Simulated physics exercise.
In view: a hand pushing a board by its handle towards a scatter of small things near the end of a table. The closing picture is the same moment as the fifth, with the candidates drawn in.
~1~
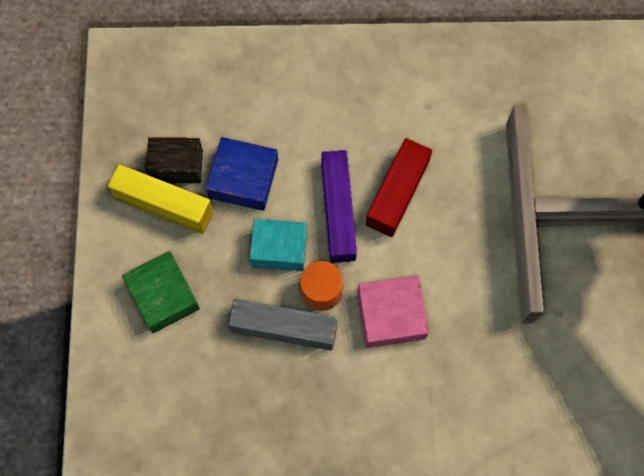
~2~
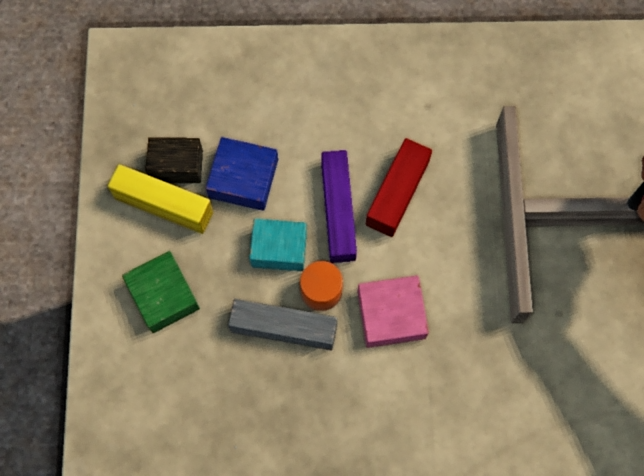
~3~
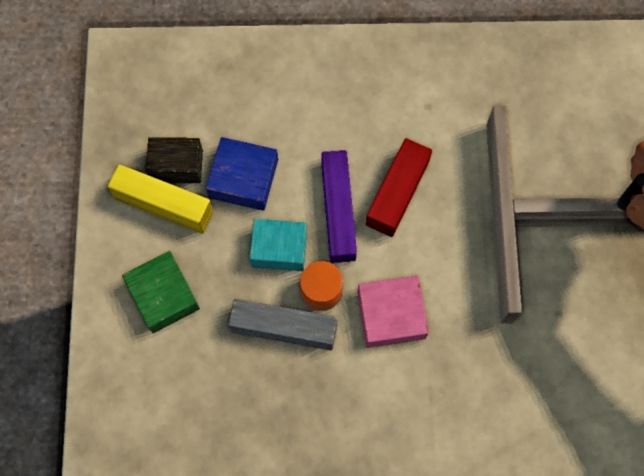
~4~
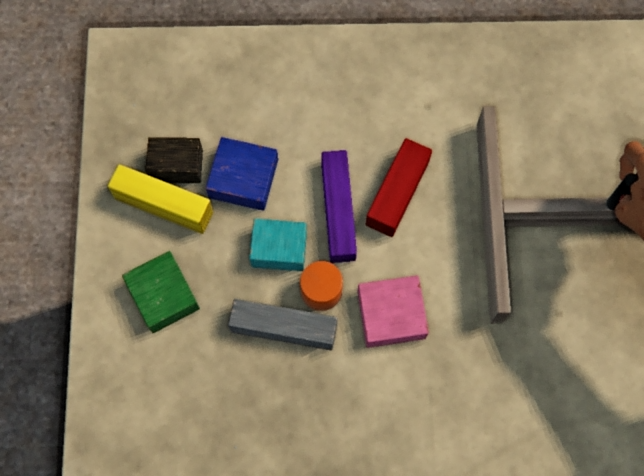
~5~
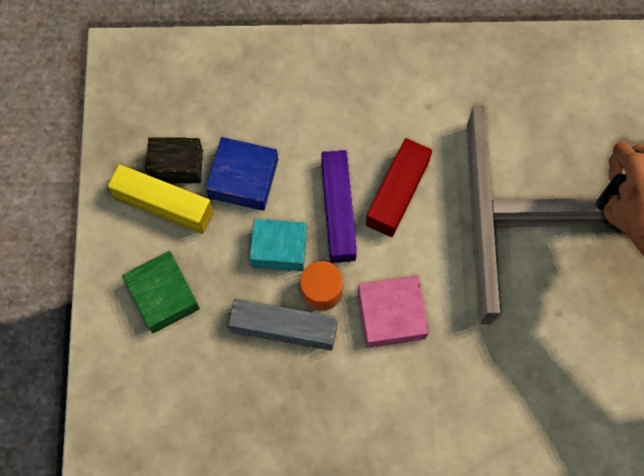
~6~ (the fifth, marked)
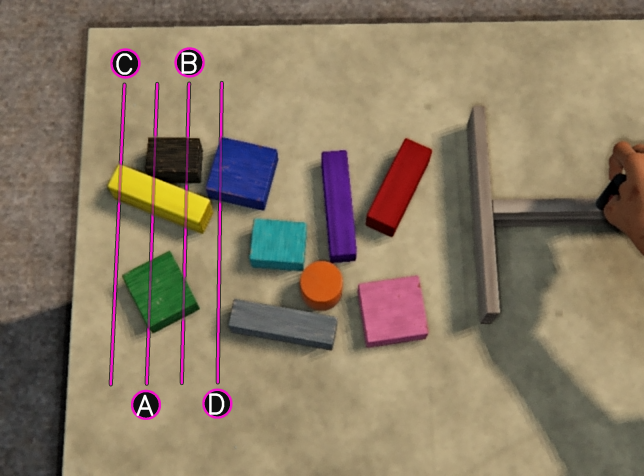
A hand on the right pushes a grey-brown board by its handle slowly leftward in a short, steady slide across a pale, mottled tabletop, seen from above by a still camera. Black, blue and yellow pieces and a green block lie at left, with turquoise, orange, grey, purple, red and pink ones nearer the board. The board's shadow shifts with it, while the scattered pieces stay still, untouched.
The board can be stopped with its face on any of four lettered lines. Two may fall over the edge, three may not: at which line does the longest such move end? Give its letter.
Line D.
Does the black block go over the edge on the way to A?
By then, yes.
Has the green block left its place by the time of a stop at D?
Yes.
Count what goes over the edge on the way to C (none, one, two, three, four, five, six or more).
By then, six or more.
On the copy, A at (152, 227); B at (186, 226); C at (118, 227); D at (220, 226).
On D. First, board (390, 208); grey bar (269, 326); pink block (354, 310).
Then, board (294, 209); yellow stick (139, 197); black block (147, 156).
Finally, board (222, 210); black block (79, 138); yellow stick (81, 197); none fallen.
By contrast, A drops seven; B drops four; C drops eight.
